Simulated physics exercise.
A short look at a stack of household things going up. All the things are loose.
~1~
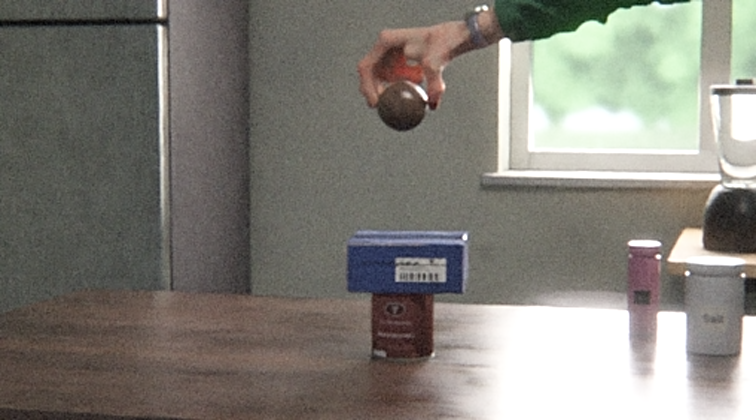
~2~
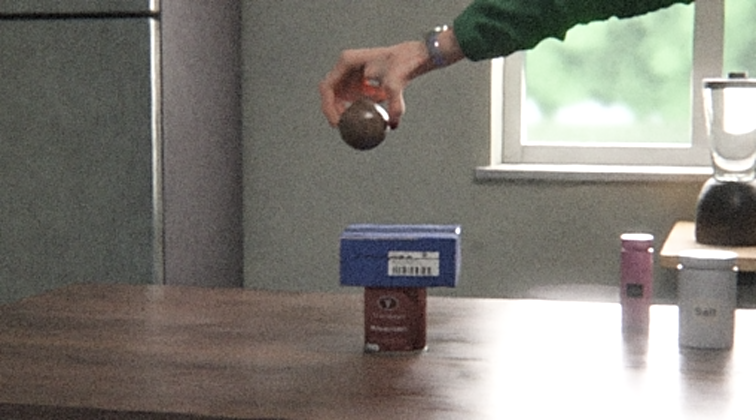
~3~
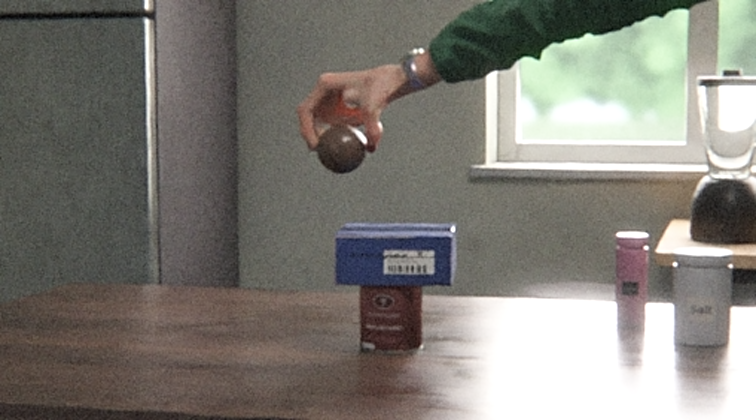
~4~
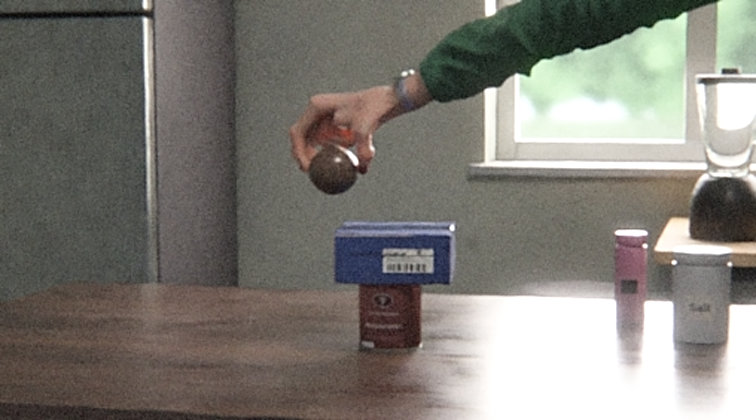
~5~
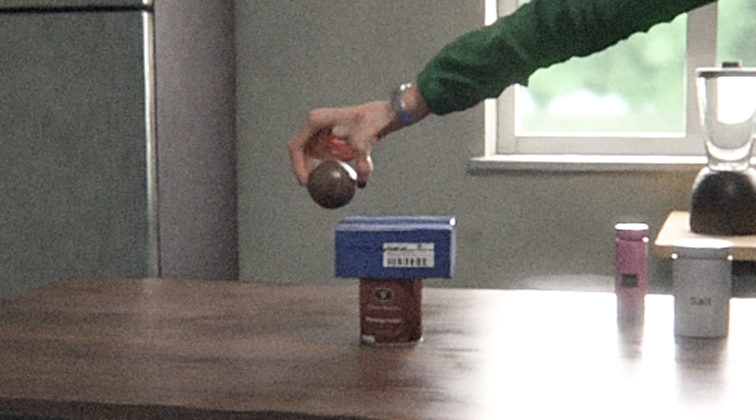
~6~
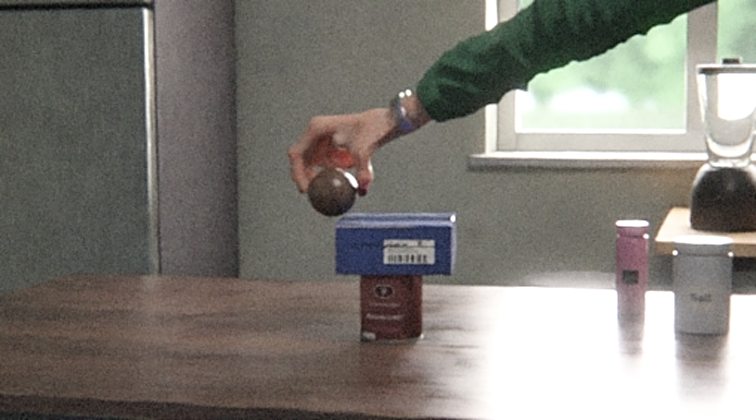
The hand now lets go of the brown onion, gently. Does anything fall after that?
In the end the pile gives way.
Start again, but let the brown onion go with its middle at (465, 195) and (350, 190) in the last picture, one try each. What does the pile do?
First, it comes apart; second, it stays up.
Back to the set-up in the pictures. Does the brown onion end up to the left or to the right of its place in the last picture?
It goes to the left.
Then, 0.30 s later than the last frame, brown onion now fallen.
Then, 0.40 s later than the last frame, things are still on the move.
When it is over, fallen, brown onion; the other 4 as before. End places, in pixels of the last picture, brown onion near (285, 311). The pile loses its balance.
